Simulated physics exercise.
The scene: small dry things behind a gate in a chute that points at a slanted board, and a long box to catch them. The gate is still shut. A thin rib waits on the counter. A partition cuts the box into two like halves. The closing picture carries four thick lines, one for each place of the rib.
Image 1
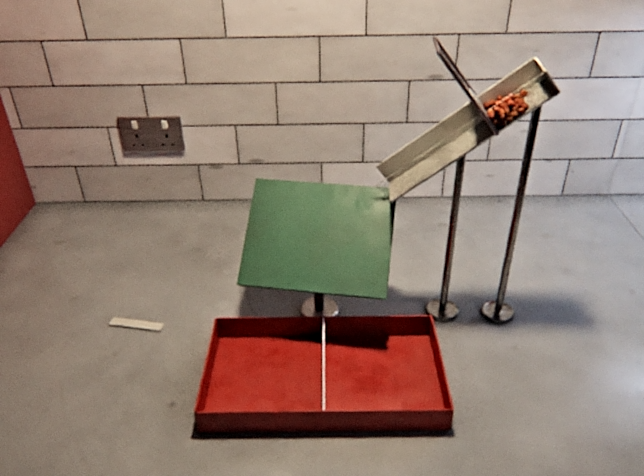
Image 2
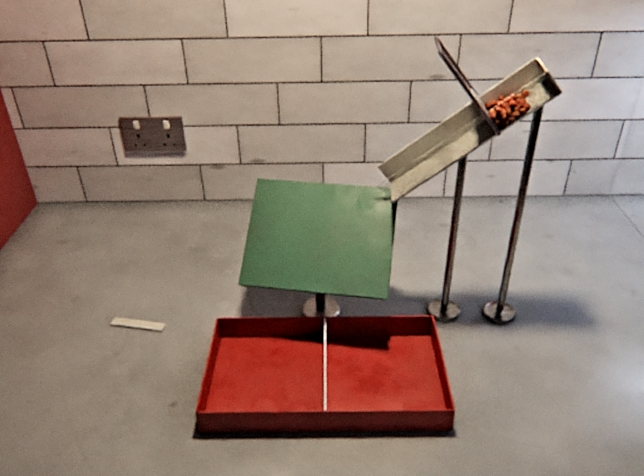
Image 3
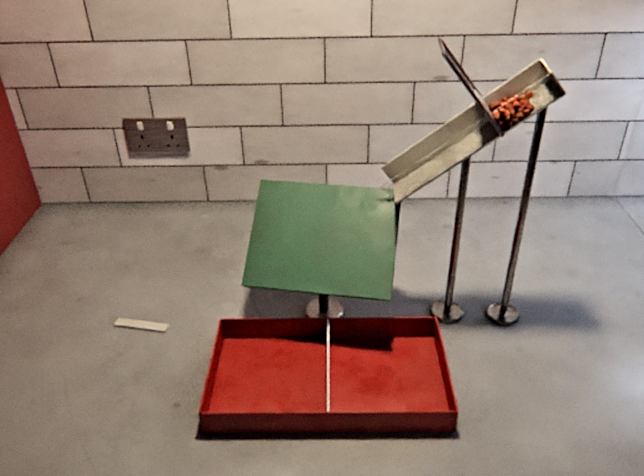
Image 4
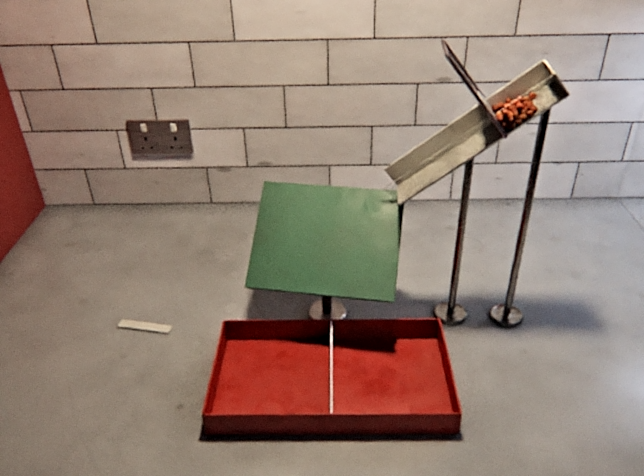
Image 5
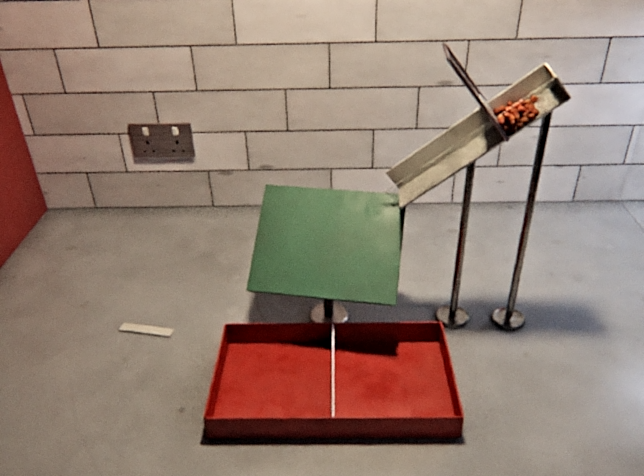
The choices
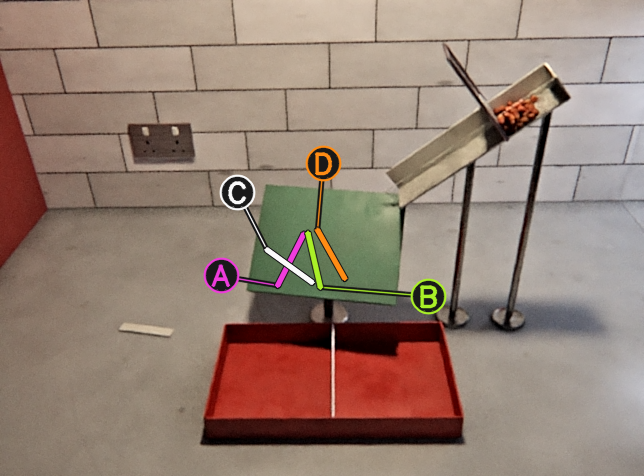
On a grey counter by a white brick wall, small orange pellets sat behind a gate in a sloping chute above a tilted green board and a divided red box, and nothing moved beyond a slight shift of the view.
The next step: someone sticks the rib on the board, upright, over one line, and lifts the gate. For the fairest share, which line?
Go for B.
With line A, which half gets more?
The left half.
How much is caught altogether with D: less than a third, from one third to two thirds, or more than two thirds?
Line D gives more than two thirds.
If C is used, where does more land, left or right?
Left.
On the marked copy, line A from (303, 234) to (277, 285); line B from (307, 233) to (320, 287); line C from (267, 249) to (312, 282); line D from (317, 230) to (344, 278).
With A, of what is caught, nearly all in the left half, a stray few in the right.
With B, of what is caught, about two thirds in the left half, about a third in the right.
With C, of what is caught, nearly all in the left half, a small part in the right.
With D, of what is caught, a stray few in the left half, nearly all in the right.
